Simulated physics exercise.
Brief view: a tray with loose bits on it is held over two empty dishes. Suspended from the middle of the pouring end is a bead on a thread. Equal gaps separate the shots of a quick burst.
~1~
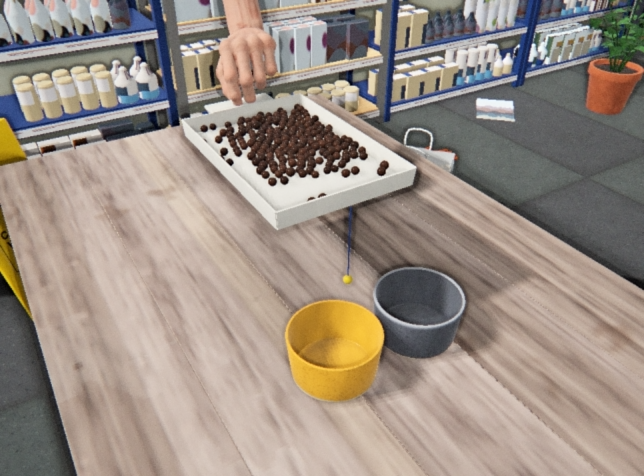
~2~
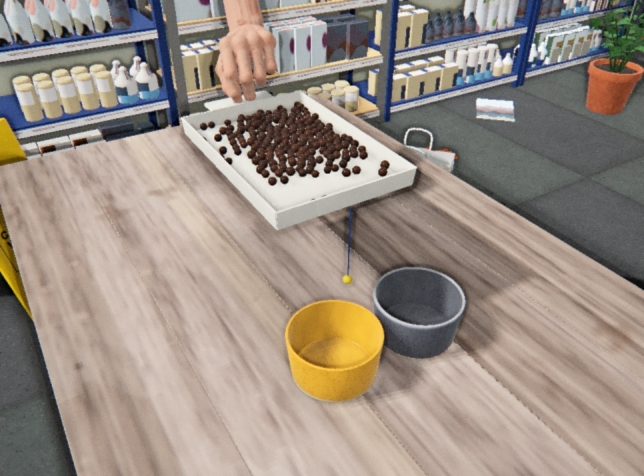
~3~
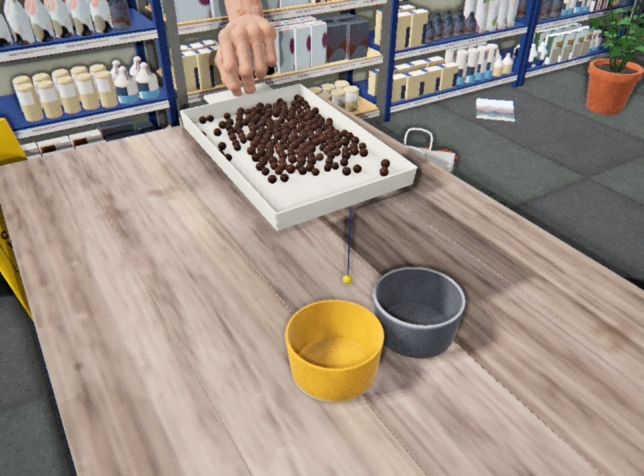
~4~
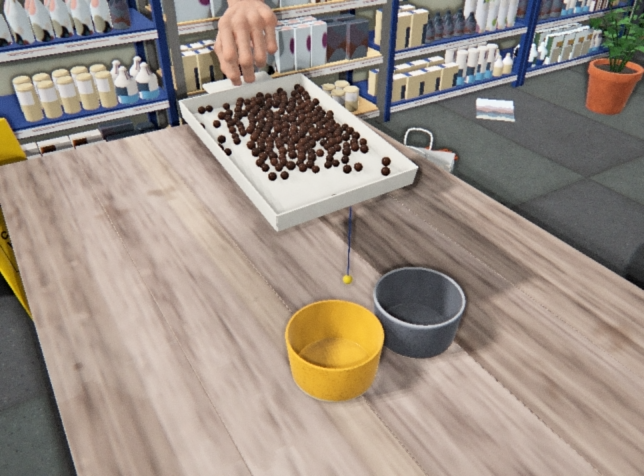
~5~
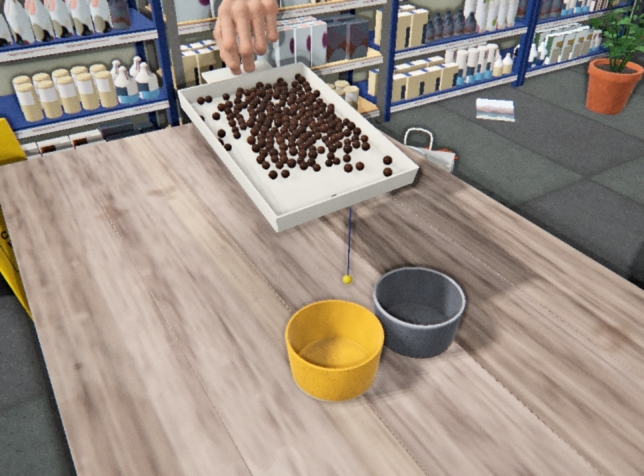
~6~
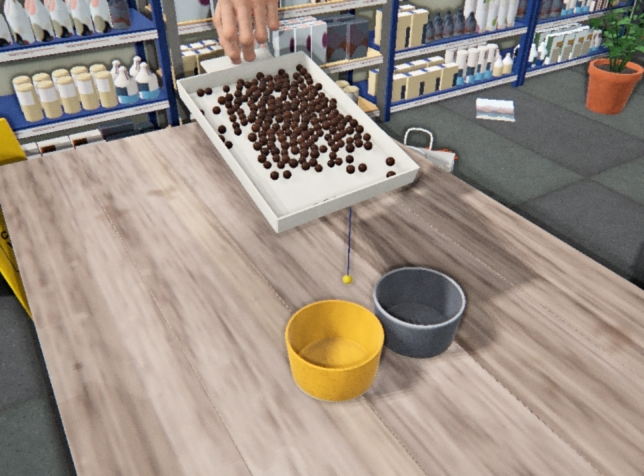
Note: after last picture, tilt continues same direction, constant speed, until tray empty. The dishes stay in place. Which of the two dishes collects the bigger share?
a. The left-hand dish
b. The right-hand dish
Option a: The left-hand dish.
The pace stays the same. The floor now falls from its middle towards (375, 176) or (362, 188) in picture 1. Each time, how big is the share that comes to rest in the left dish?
I'd say some 0 in a hundred at first, then 0 in a hundred.
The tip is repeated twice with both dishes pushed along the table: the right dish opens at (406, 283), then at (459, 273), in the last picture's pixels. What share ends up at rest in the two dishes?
Estimate: 60 % first, 30 % second.
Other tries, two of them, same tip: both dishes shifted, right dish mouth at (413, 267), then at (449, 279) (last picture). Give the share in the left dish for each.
Approximately 20 percent, followed by approximately 40 percent.
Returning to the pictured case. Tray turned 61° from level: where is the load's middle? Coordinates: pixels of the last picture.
Roughly at (329, 174).
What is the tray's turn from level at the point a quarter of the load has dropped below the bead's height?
Roughly 95 degrees of turn.
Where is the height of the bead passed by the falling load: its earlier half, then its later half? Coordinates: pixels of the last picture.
(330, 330) for the early half, (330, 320) for the late half.
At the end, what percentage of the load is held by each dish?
Left dish about 70 per cent, right dish about 10 per cent.
Shortly afterwards, tray tipped steeply; all but a few on the tray; only a few in the left dish; only a few outside both; only a few in the air.
Next, tray tipped past a quarter turn; near a quarter on the tray; near a third in the left dish; only a few in the right dish; a little outside both; near a quarter in the air.
Some moments later, tray tipped past a quarter turn; near two thirds in the left dish; a little in the right dish; near a quarter outside both.
In the end, tray tipped past a quarter turn; near two thirds in the left dish; a little in the right dish; near a quarter outside both.
